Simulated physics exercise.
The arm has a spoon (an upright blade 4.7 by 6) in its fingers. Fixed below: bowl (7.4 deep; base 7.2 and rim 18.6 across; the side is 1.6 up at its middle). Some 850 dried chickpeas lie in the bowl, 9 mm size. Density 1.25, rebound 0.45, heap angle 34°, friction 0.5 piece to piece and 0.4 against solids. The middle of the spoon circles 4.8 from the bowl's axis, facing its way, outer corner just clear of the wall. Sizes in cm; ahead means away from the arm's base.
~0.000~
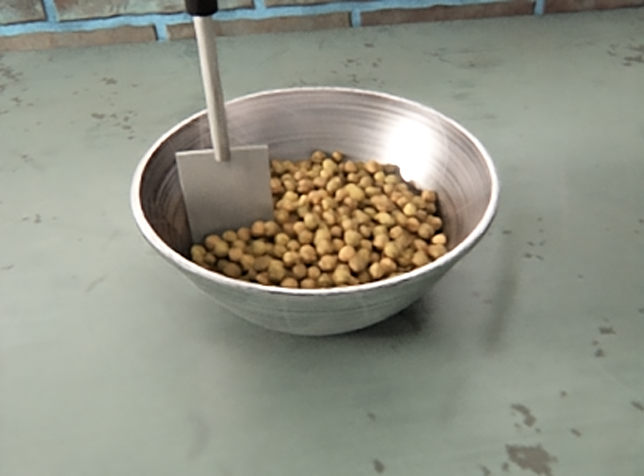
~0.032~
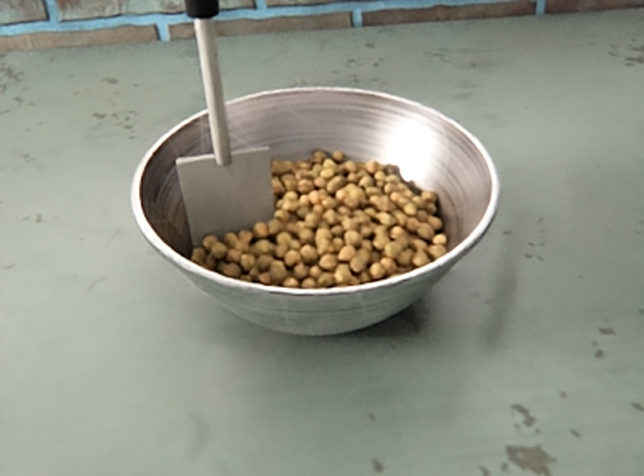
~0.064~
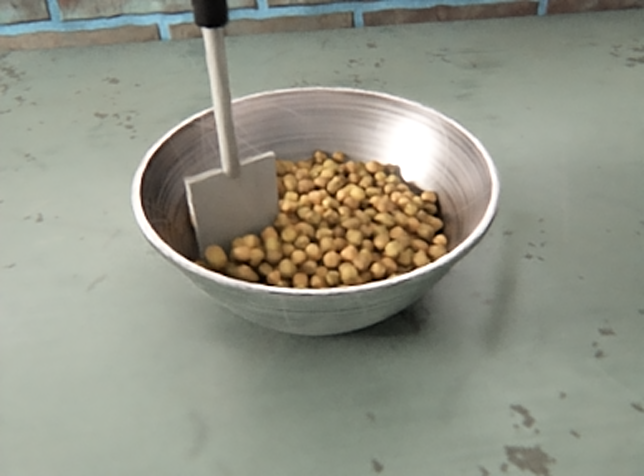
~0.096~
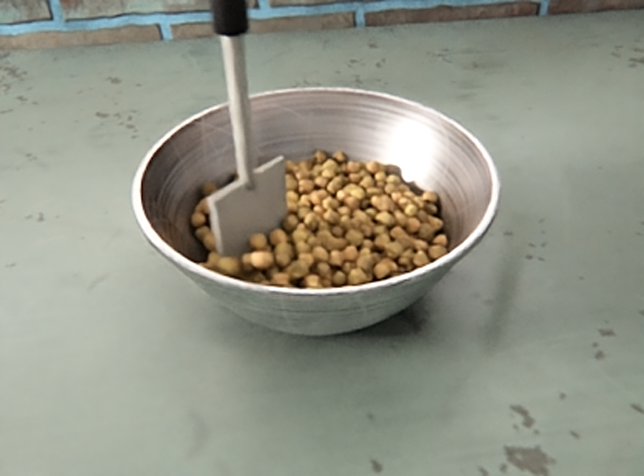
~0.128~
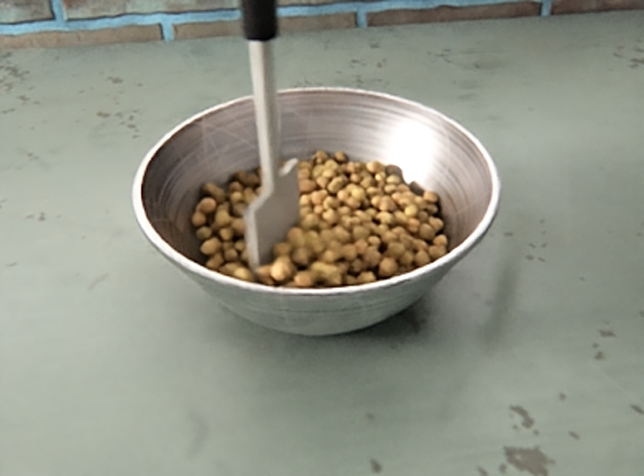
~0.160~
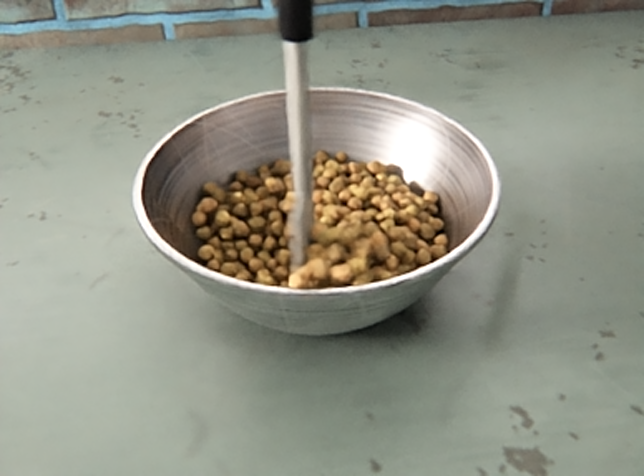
A flat metal blade with a black handle sweeps rightward from the left side of a metal bowl of chickpeas, turning until it appears edge-on near the middle and pushing some chickpeas along while others fill in behind it.
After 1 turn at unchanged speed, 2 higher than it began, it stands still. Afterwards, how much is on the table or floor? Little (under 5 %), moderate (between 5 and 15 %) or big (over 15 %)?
A little share, under 5 %, ends on the table or floor.
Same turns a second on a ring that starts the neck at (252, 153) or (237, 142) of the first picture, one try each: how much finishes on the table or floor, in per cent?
About 0 and 5 per cent.
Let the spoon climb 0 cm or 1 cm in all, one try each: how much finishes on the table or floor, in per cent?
Some 10 and 5 per cent.
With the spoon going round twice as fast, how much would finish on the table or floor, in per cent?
It would be near 10 per cent.
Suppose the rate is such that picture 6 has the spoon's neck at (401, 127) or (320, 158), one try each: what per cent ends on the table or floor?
About 10 and 5 per cent.
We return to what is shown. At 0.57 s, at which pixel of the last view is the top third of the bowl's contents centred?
Near (298, 188).
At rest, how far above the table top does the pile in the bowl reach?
Some 6.5 cm.
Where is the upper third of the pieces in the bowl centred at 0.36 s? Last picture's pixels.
Near (370, 192).
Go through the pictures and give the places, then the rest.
The first picture shows spoon neck at (218, 124), 0° round; upper third of the load around (323, 221), from x 195 to 440, top at y 160; 846 in the bowl.
The second picture shows spoon neck at (219, 128), 7° round; upper third of the load around (323, 222), from x 195 to 440, top at y 160.
The third picture shows spoon neck at (228, 139), 24° round; upper third of the load around (320, 225), from x 200 to 440, top at y 160.
The fourth picture shows spoon neck at (245, 150), 41° round; upper third of the load around (322, 225), from x 200 to 440, top at y 160.
The fifth picture shows spoon neck at (271, 157), 58° round; upper third of the load around (327, 228), from x 200 to 440, top at y 160.
The sixth picture shows spoon neck at (302, 159), 76° round; upper third of the load around (338, 226), from x 200 to 440, top at y 160; 846 in the bowl.
After 0.36 s, 185° round, highest piece 9 above the table; 843 in the bowl, 3 in flight or on the tool.
After 0.57 s, 294° round, highest piece 9 above the table; 836 in the bowl, 7 on the table or floor, 3 in flight or on the tool.
After 0.87 s, 0° round, highest piece 6 above the table; 829 in the bowl, 17 on the table or floor.
After 1.57 s, 0° round, highest piece 6 above the table; 829 in the bowl, 17 on the table or floor.
At rest, 829 in the bowl, 17 on the table or floor. That is 2 % on the table or floor.
